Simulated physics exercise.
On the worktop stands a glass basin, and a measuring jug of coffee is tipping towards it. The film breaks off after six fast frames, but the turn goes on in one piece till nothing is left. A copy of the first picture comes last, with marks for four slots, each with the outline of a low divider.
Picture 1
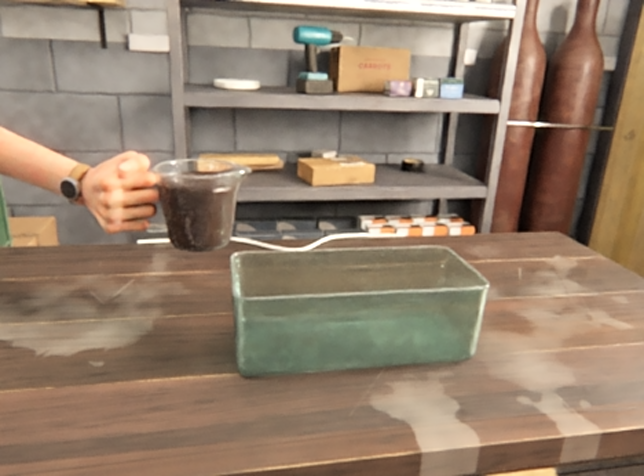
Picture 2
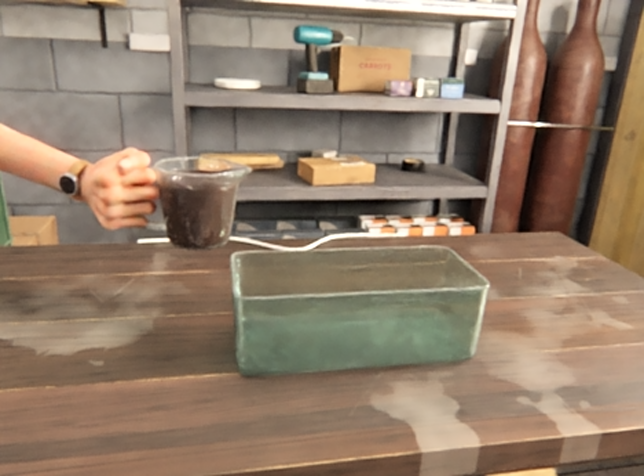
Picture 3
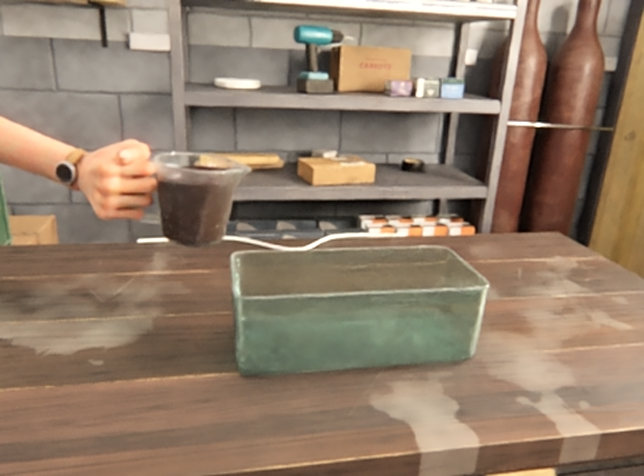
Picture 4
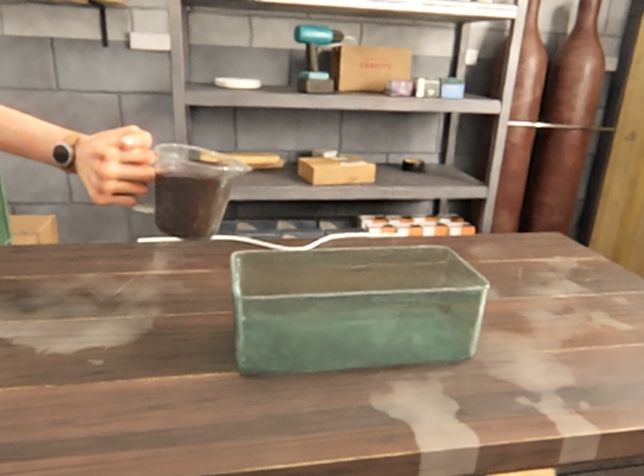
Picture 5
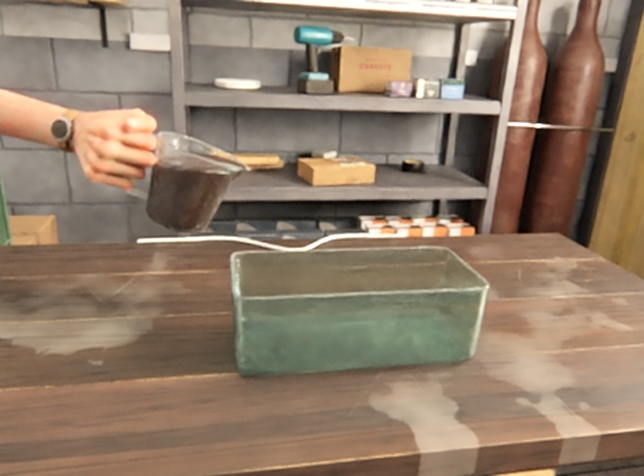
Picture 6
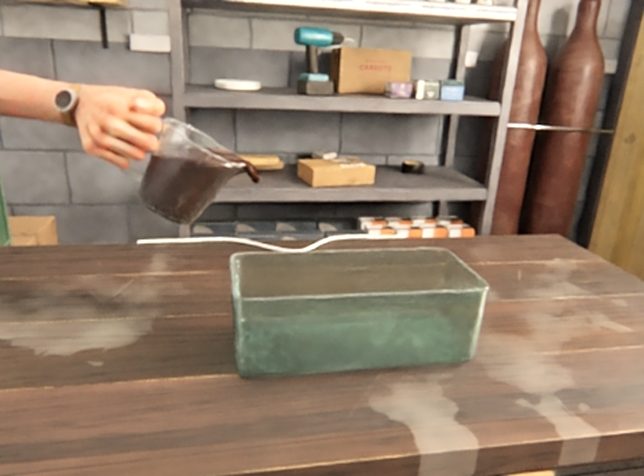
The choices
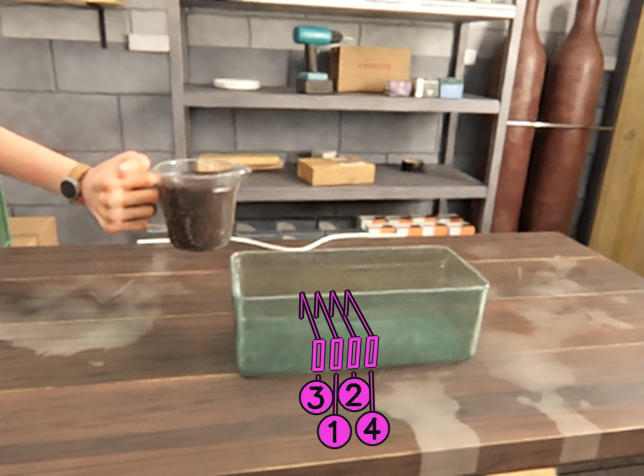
The video shows a hand holding a clear measuring jug of dark coffee beside a glass basin on a wooden worktop, then gradually tilting it rightward until a little coffee comes over the lip.
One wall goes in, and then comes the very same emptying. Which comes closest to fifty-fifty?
Best: 1.
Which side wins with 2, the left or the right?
More ends on the left.
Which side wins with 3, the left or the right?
More ends on the right.
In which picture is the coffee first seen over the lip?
In picture 6.
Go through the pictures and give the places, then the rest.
Upright, lip at (250, 170); basin from (237, 373) to (473, 355); nothing has left yet, in the first frame.
Upright, lip at (250, 169); nothing has left yet, in the second frame.
Tipped about 5°, lip at (250, 169); nothing has left yet, in the third frame.
Tipped about 12°, lip at (250, 169); nothing has left yet, in the fourth frame.
Tipped about 20°, lip at (249, 169); nothing has left yet, in the fifth frame.
Tipped about 30°, lip at (249, 170); coffee is over the lip, down to (255, 179), in the sixth frame.
In magenta, 1 at (336, 374); 2 at (353, 373); 3 at (318, 375); 4 at (371, 371).
For slot 1, about 56 % ends left of the wall and 42 % right of it.
For slot 2, about 90 % ends left of the wall and 5 % right of it; 5 % is lost outside.
For slot 3, about 13 % ends left of the wall and 86 % right of it.
For slot 4, about 87 % ends left of the wall and 7 % right of it; 6 % is lost outside.
